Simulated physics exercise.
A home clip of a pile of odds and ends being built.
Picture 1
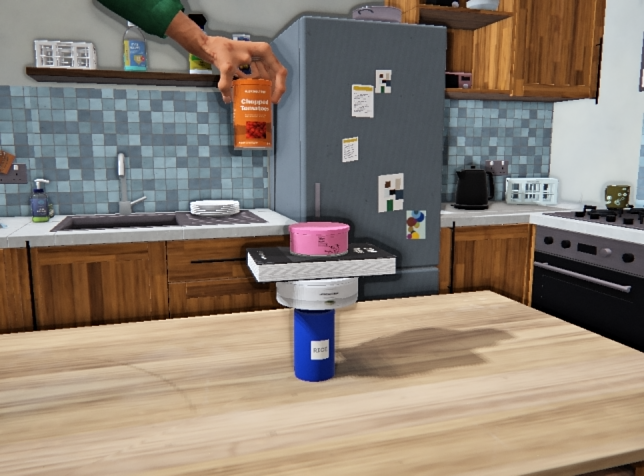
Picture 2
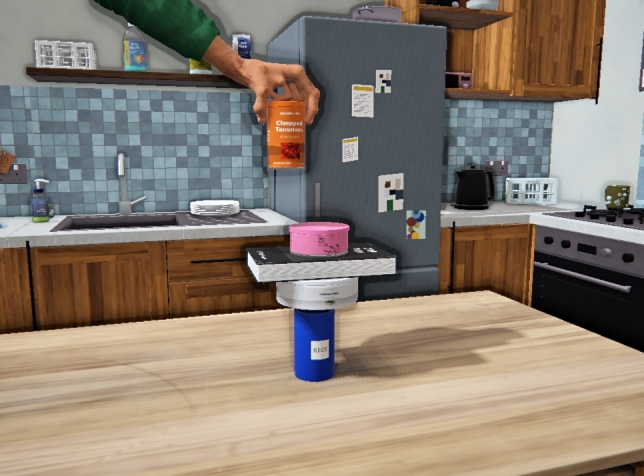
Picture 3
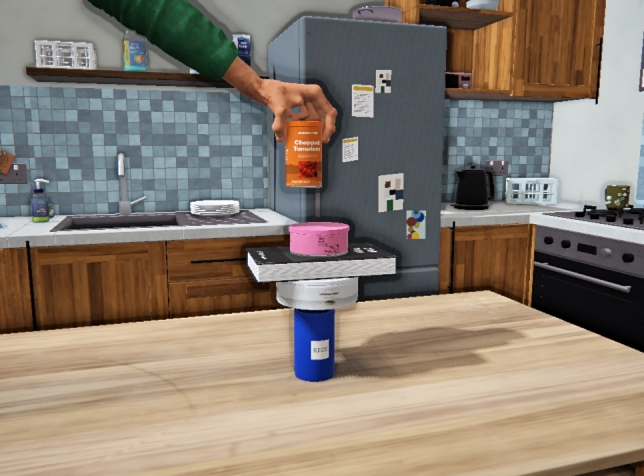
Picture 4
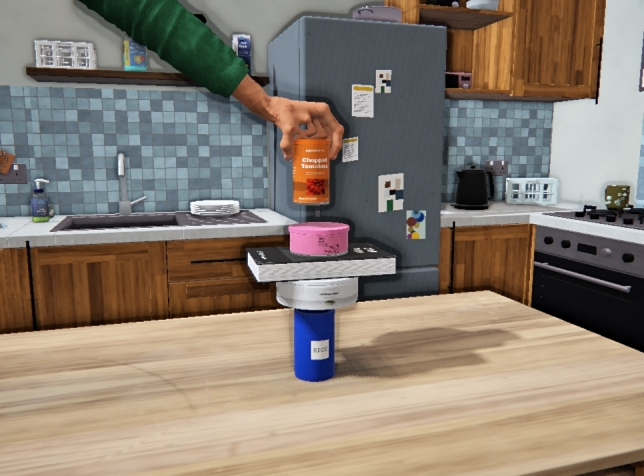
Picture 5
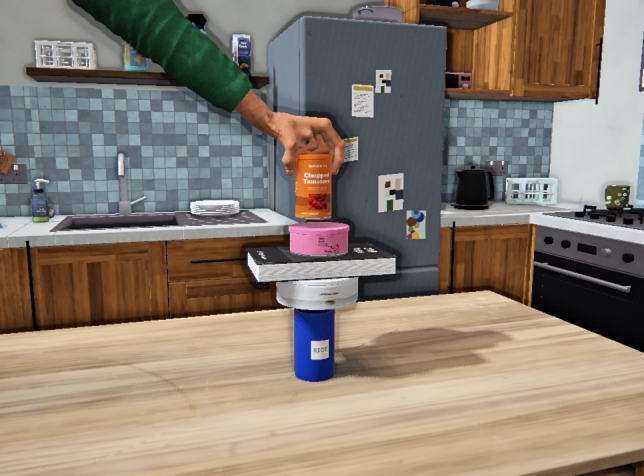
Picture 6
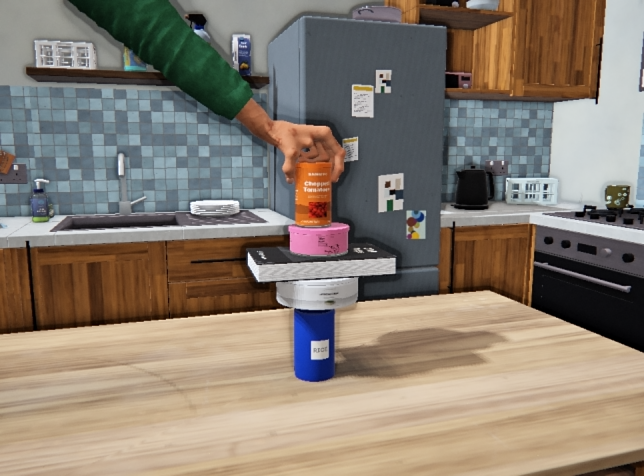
An orange tin, gripped from above by a hand in a green sleeve, moved right and downward over a stack on the wooden table, and was set on the pink tub at the top, still held.
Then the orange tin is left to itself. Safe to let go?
In the end the pile stays up.
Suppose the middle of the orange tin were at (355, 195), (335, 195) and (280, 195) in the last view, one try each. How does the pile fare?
In the first case it loses its balance; in the second case it holds; in the third case it gives way.
Then, 0.80 s later than the last frame, all is still.
Then, 2.00 s later than the last frame, orange tin resting near (313, 196).
When it is over, all 5 as before. End places, in pixels of the last picture, orange tin near (313, 196). The pile holds.
